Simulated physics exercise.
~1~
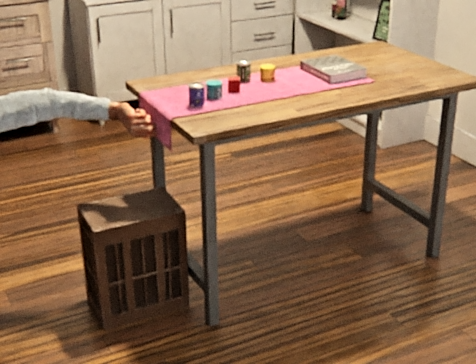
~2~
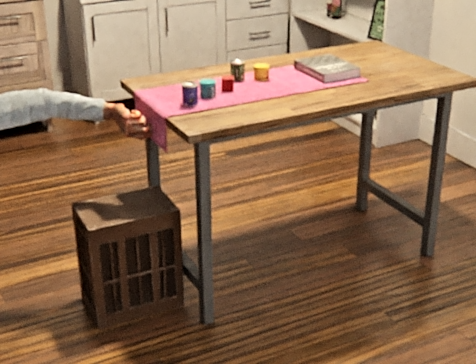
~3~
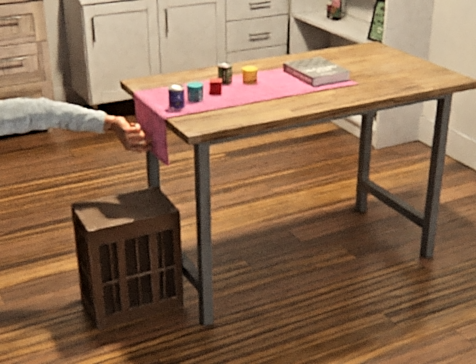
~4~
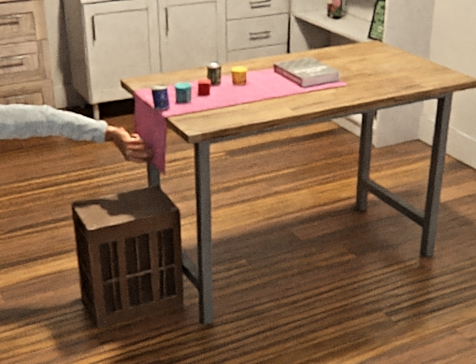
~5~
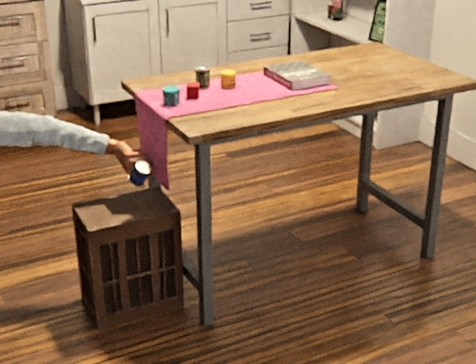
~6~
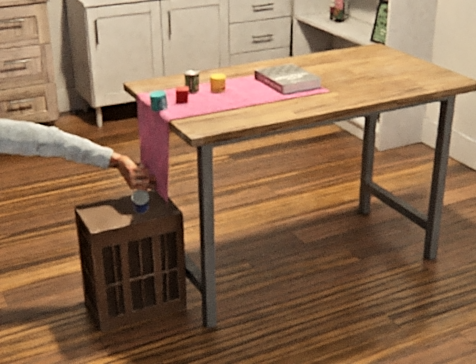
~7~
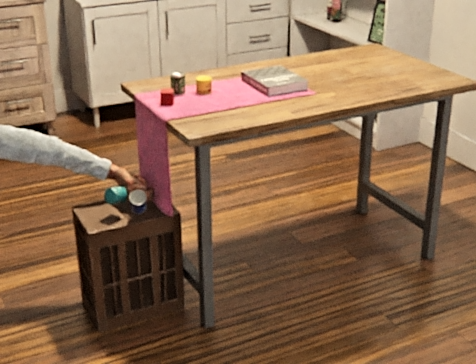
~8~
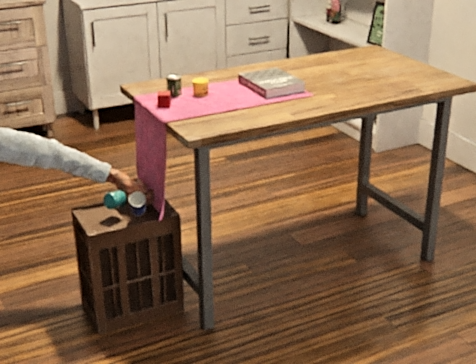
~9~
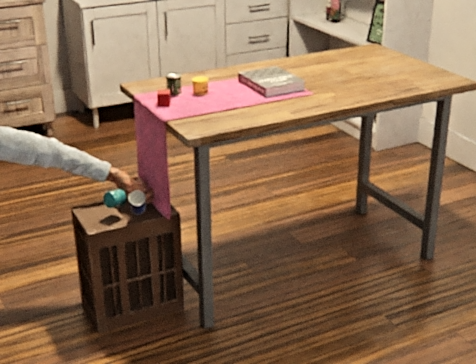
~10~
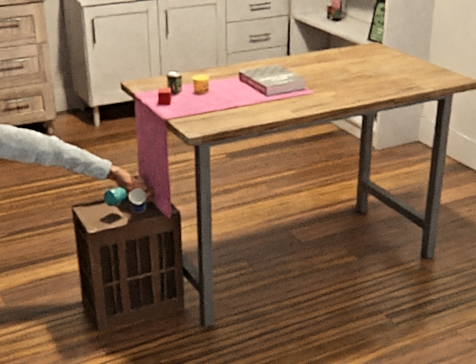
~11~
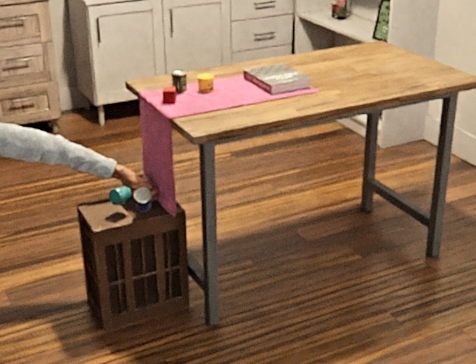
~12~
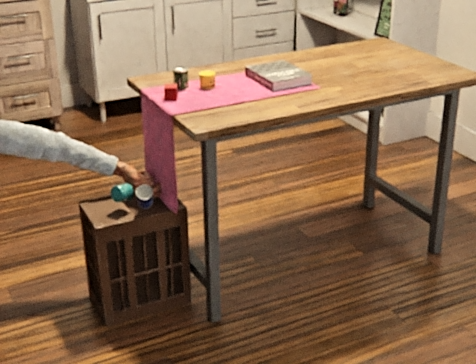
At first, a pink cloth lies along a wooden table with a blue can, turquoise pot, red container, green can, yellow pot and a book resting on it, while a hand grips its hanging end at the left. The hand pulls the cloth down, and everything on it slides left toward the edge. The blue can tips off first, dropping upside down onto the brown crate below. Then the turquoise pot follows and lands beside it. The pulling stops with the hem at the crate, two items fallen and the red, green and yellow ones and the book still on the table.
